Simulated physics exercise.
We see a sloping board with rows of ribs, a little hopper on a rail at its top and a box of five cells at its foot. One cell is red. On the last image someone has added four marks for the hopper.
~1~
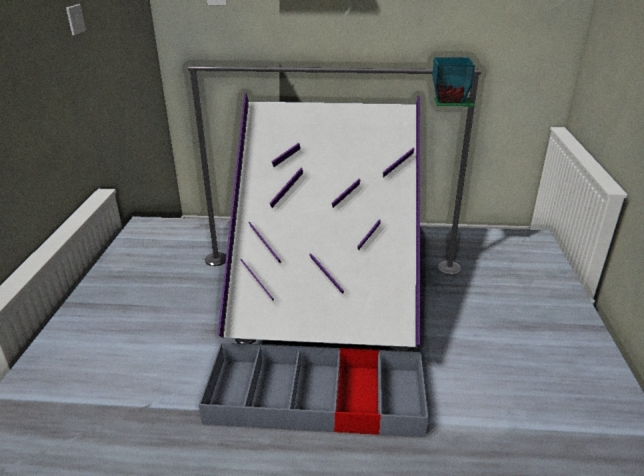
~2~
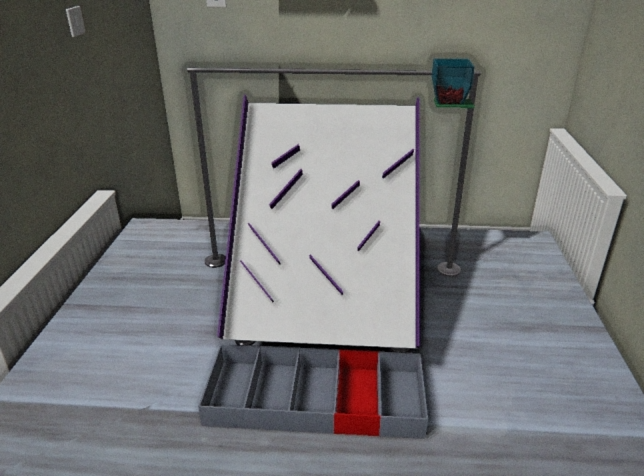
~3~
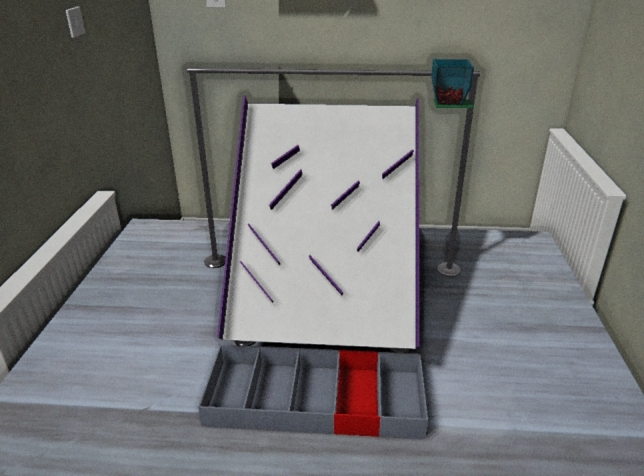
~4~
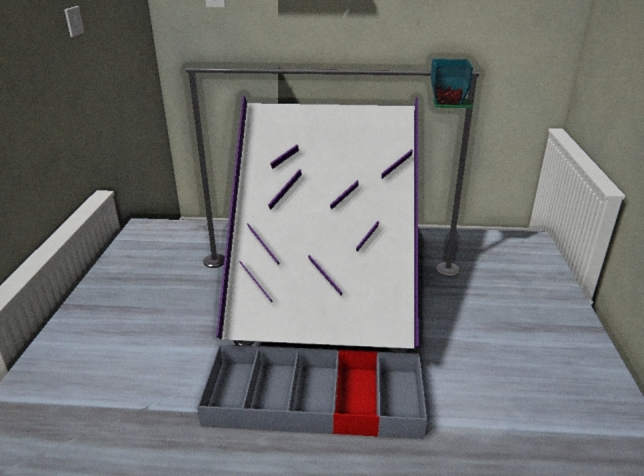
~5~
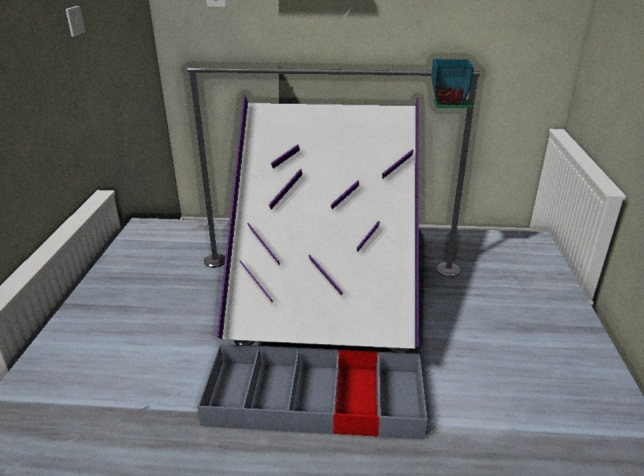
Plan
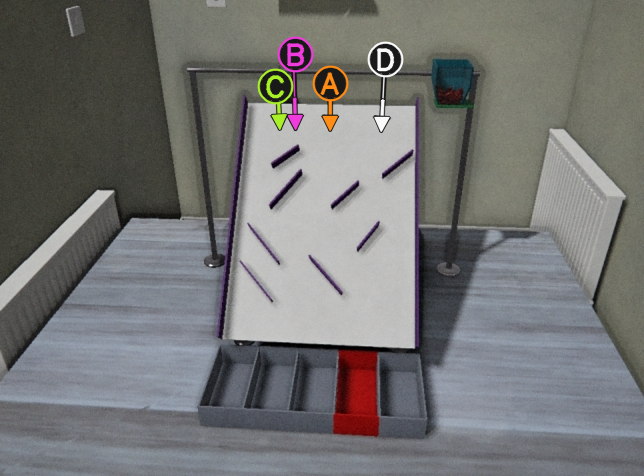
Nothing moved as a small teal hopper holding reddish beans sat at the right of a metal rail, above a sloping white board with purple ribs and a grey box with one red cell.
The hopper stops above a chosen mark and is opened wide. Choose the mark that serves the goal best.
Best: D.
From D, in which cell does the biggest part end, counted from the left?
The fourth from the left.
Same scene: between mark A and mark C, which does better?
Mark A.
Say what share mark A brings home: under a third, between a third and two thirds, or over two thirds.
Mark A gives under a third.
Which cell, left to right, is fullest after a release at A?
It is the second one.
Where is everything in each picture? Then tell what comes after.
The first frame shows hopper near (450, 95), kidney beans, door shut.
The second frame shows ribs (271, 163) to (299, 144), (383, 173) to (414, 149), (270, 205) to (301, 169).
The third frame shows ribs (332, 205) to (359, 181), (248, 223) to (278, 262), (358, 248) to (379, 221).
The fourth frame shows ribs (239, 261) to (270, 300), (308, 255) to (341, 292).
The fifth frame shows red cell near (356, 424), number 4 of 5 from the left.
On the marked copy, mark A meets the board at (330, 125); mark B meets the board at (295, 124); mark C meets the board at (279, 124); mark D meets the board at (381, 126).
Choosing A, close to a quarter in the red cell, the bulk in other cells.
Choosing B, a small share in the red cell, the bulk in other cells, a small share held on the board.
Choosing C, none at all in the red cell, the bulk in other cells, close to a quarter held on the board.
Choosing D, close to two thirds in the red cell, close to a third in other cells.
